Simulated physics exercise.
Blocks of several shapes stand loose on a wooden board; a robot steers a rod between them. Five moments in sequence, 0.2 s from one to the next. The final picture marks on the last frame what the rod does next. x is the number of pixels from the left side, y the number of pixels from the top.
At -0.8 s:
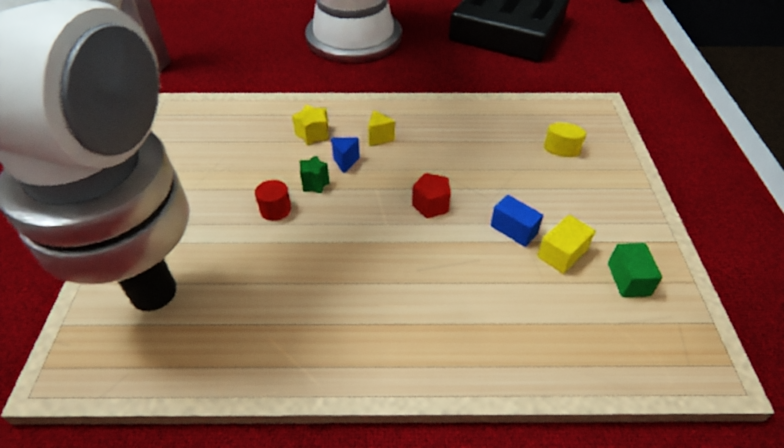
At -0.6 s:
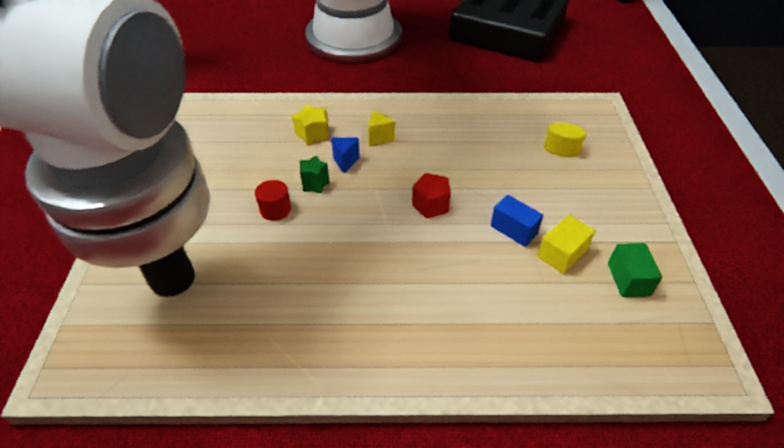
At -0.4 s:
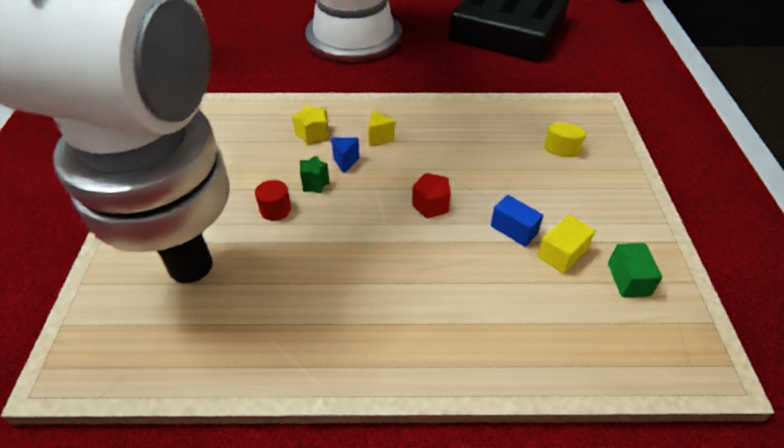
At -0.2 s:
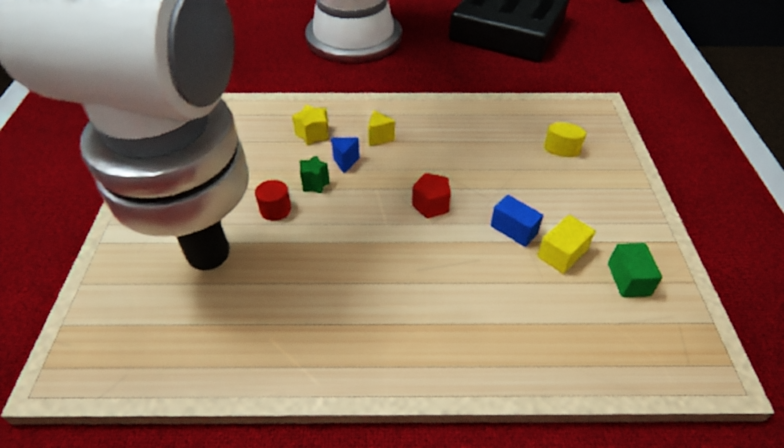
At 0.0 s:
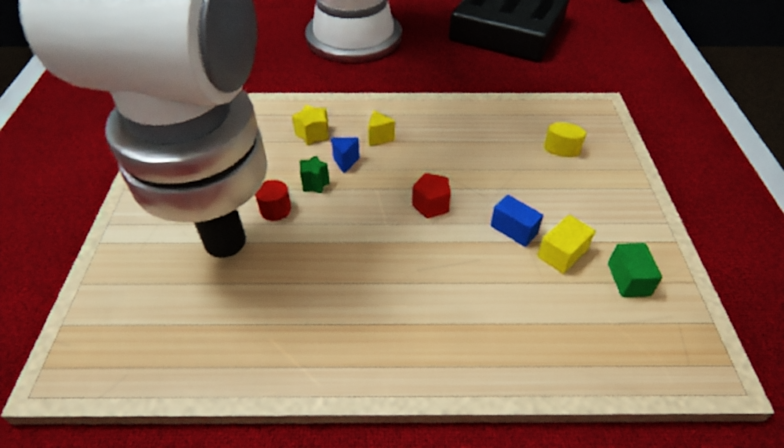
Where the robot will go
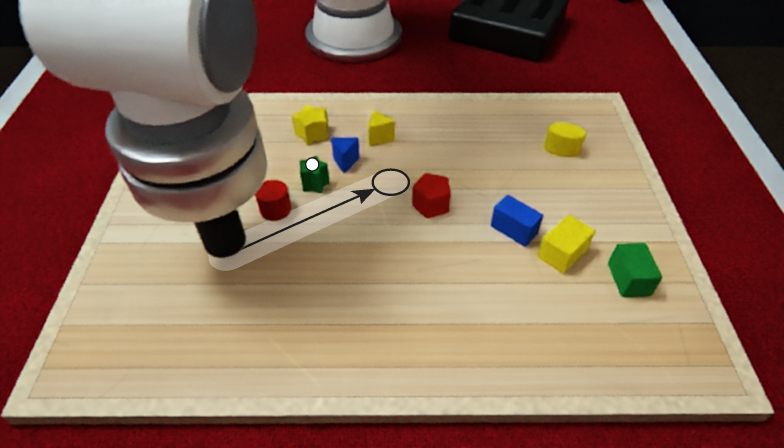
On a wooden board scattered with small red, blue, green and yellow blocks, a robot arm moved its black rod up and to the right, nearing the red round block while every block stayed still.
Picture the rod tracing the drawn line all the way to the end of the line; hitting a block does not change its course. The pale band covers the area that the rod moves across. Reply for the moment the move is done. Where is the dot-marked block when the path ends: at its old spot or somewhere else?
Not moved.
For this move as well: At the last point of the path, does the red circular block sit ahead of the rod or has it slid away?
Slid off.
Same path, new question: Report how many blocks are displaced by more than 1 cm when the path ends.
The answer is a single block.
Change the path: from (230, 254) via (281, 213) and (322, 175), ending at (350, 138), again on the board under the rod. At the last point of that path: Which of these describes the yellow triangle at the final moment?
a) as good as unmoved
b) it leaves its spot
b - it leaves its spot.
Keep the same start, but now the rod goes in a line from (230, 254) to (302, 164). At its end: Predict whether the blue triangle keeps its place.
By then it is displaced.
The line goes from (230, 254) to (391, 182); the dot is on the green star-shaped block.
The first path, step by step. One third of the way, rod at (285, 217); red circular block at (278, 184).
Two thirds of the way, rod at (342, 192); red circular block at (281, 181).
At the end, rod at (391, 171); red circular block at (281, 181); green star-shaped block unmoved.
